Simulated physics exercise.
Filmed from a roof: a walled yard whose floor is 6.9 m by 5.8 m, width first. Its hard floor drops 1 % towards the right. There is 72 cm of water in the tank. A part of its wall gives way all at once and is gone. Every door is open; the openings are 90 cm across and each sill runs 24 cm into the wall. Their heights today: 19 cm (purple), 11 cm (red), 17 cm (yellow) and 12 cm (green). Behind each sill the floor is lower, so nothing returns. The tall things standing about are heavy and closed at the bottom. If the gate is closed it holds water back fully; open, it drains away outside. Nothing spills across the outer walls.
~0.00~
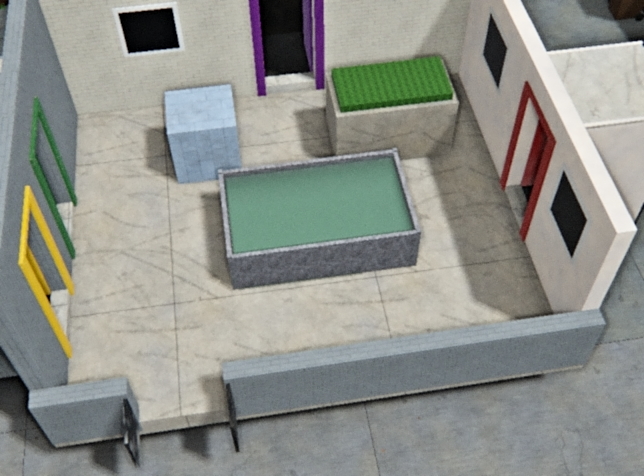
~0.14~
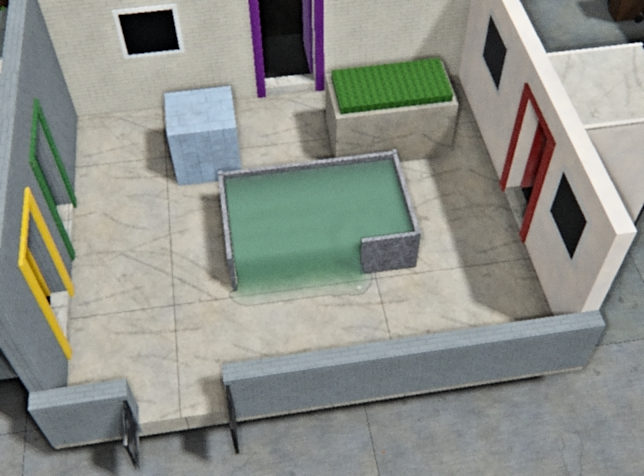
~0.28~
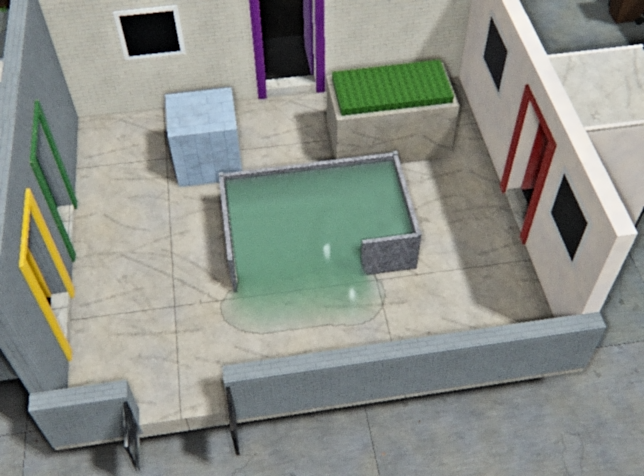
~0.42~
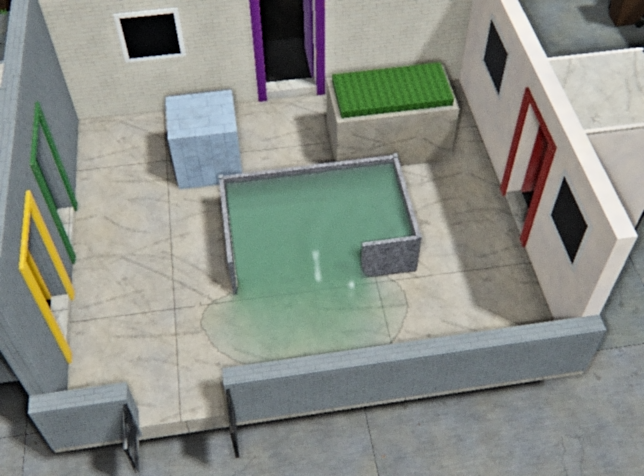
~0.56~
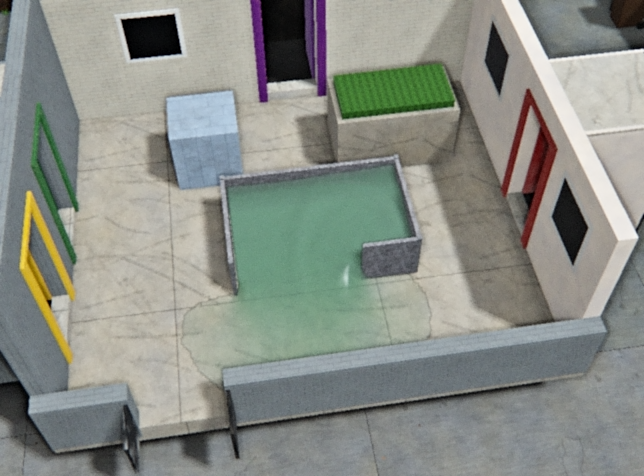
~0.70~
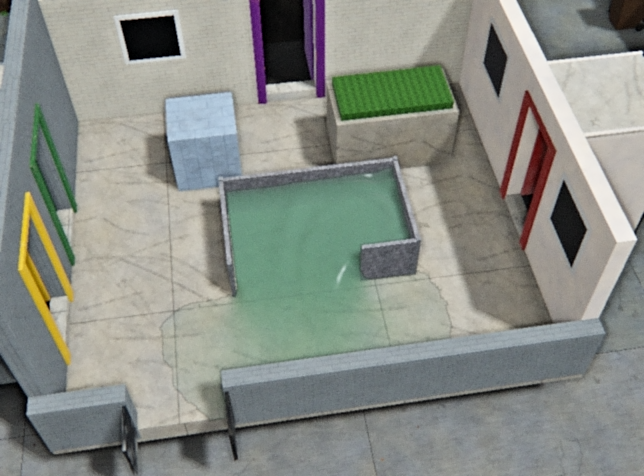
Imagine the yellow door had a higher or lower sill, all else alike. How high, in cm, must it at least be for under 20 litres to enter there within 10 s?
Close to 12.5 cm is just enough.
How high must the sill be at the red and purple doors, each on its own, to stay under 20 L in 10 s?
About 8.0 cm at red and 8.5 cm at purple.
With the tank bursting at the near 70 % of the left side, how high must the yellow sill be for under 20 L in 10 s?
About 27 cm.
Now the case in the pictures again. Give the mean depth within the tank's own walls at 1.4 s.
Roughly 38 cm on average.
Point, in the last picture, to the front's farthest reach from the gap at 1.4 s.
At about (550, 355).
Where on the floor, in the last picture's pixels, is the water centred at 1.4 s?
Around (319, 289).
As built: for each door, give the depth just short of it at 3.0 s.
Depths in cm: Purple 0, red 13, yellow 19, green 3.
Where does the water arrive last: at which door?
The purple one.
After 1.4 s water covers 20 % of the floor, deepest (52 cm) near (307, 377); it has not reached the yellow door.
After 3.0 s water covers 50 % of the floor, deepest (30 cm) near (108, 404); 19 cm at the yellow door, 1 litre in over its 17 cm sill.
After 10.0 s water covers 100 % of the floor, deepest (15 cm) near (372, 173); 3 cm at the yellow door, 4 litres in over its 17 cm sill.
At the yellow door as built, the water arrived by 2.3 s and peaked near 19 cm at 3.0 s.
Run again over the same 10 s with other heights there, 29 litres in over 11 cm, 9 litres over 15 cm. The limit of 20 litres is kept from about 12.5 cm up.
